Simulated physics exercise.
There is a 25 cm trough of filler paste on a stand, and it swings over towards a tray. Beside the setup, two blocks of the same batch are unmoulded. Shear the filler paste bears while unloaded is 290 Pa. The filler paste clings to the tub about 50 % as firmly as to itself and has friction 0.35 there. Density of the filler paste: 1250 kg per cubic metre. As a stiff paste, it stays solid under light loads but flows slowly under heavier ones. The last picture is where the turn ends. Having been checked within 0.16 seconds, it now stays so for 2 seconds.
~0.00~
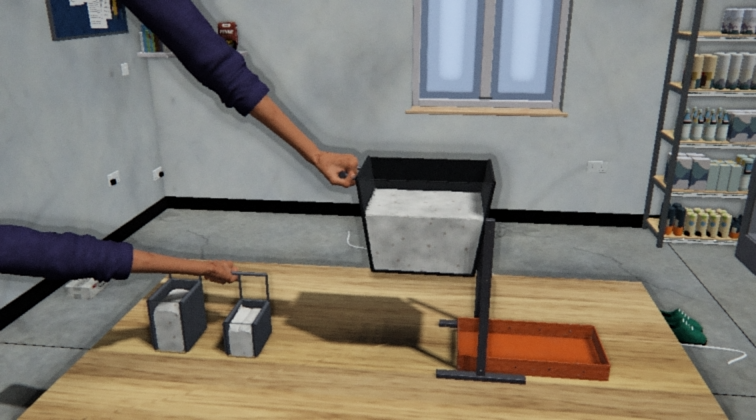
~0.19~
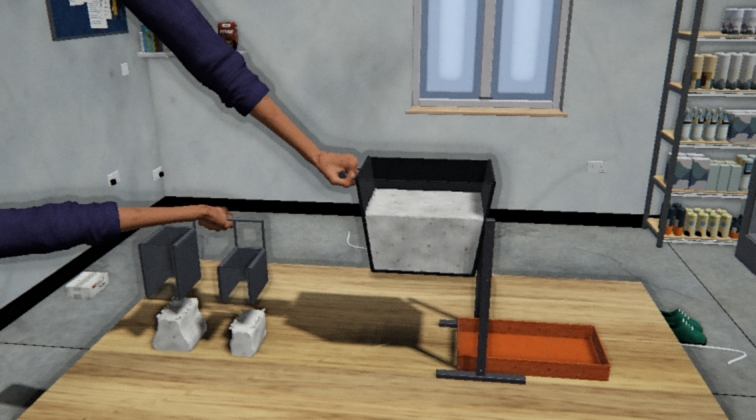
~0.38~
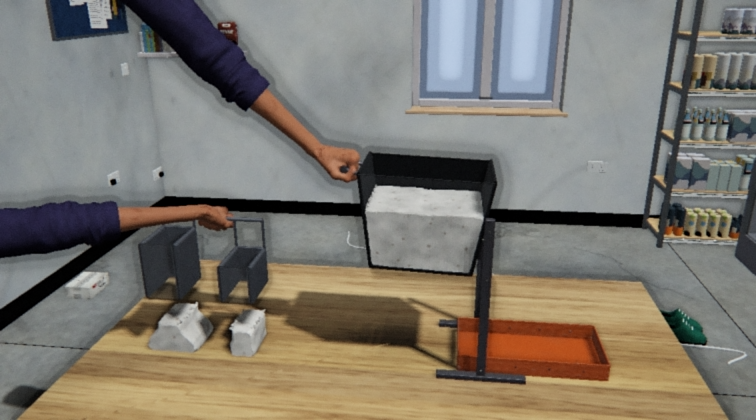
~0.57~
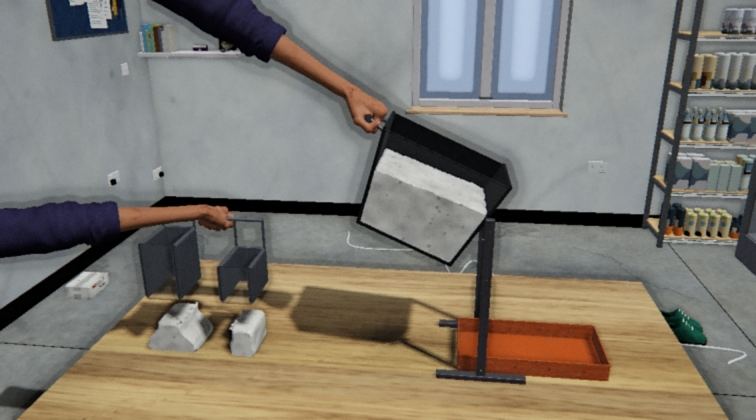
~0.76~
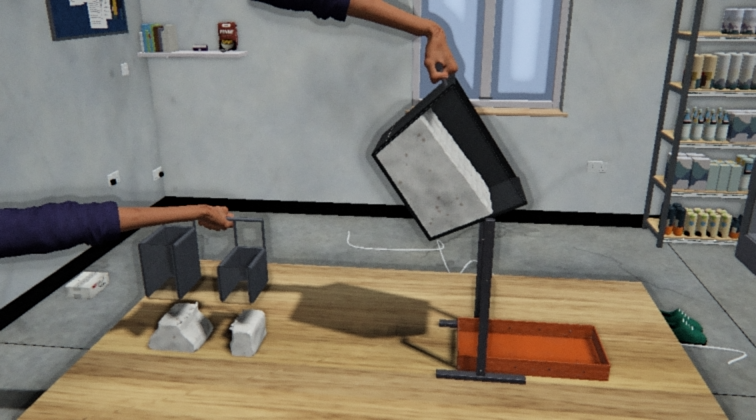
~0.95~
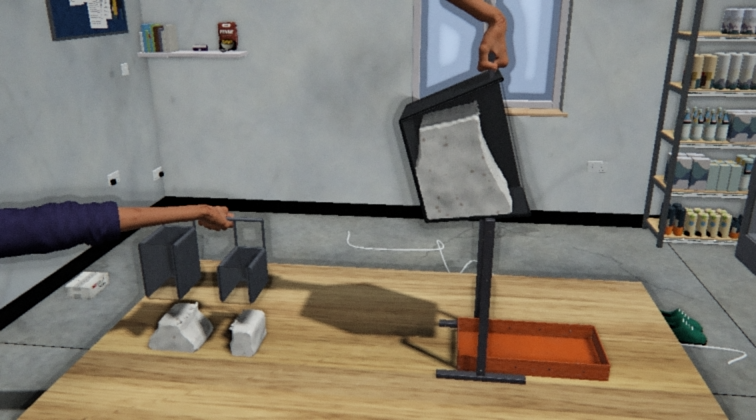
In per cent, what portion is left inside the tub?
Some 58 per cent is left inside the tub.
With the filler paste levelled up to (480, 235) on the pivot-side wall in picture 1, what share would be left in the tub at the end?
75 %.
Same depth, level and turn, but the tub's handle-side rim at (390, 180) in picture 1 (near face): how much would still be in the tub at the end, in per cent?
85 %.
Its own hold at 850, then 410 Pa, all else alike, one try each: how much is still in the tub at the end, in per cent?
The answers, in order, are 100 % and 65 %.
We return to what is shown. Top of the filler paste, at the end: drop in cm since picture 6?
Roughly 14 cm.
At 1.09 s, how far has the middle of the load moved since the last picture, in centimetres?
6 cm.
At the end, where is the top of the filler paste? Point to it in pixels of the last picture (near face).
On the near face, the top ends up close to (441, 173).
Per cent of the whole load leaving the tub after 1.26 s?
Near 9 %.
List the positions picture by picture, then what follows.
In the first picture, handle-side rim at (359, 178), tilt 0 degrees; top of the filler paste at (371, 214); blocks stand 14 cm, 8.9 cm (left to right).
In the second picture, handle-side rim at (359, 178), tilt 0 degrees; top of the filler paste at (371, 214); blocks stand 11 cm, 8.7 cm (left to right).
In the third picture, handle-side rim at (360, 174), tilt 2 degrees; top of the filler paste at (371, 210); blocks stand 9.6 cm, 8.7 cm (left to right).
In the fourth picture, handle-side rim at (387, 129), tilt 24 degrees; top of the filler paste at (381, 170); blocks stand 9.6 cm, 8.7 cm (left to right).
In the fifth picture, handle-side rim at (455, 87), tilt 56 degrees; top of the filler paste at (424, 120); blocks stand 9.6 cm, 8.7 cm (left to right).
In the sixth picture, handle-side rim at (503, 82), tilt 75 degrees; top of the filler paste at (473, 118); blocks stand 9.6 cm, 8.7 cm (left to right).
After 1.09 s, the tub is at 75 degrees and holds 92 %.
After 1.26 s, the tub is at 75 degrees and holds 67 %.
After 1.43 s, the tub is at 75 degrees and holds 59 %.
After 1.60 s, the tub is at 75 degrees and holds 58 %.
After 2.95 s, at the end, the tub is at 75 degrees and holds 58 %.
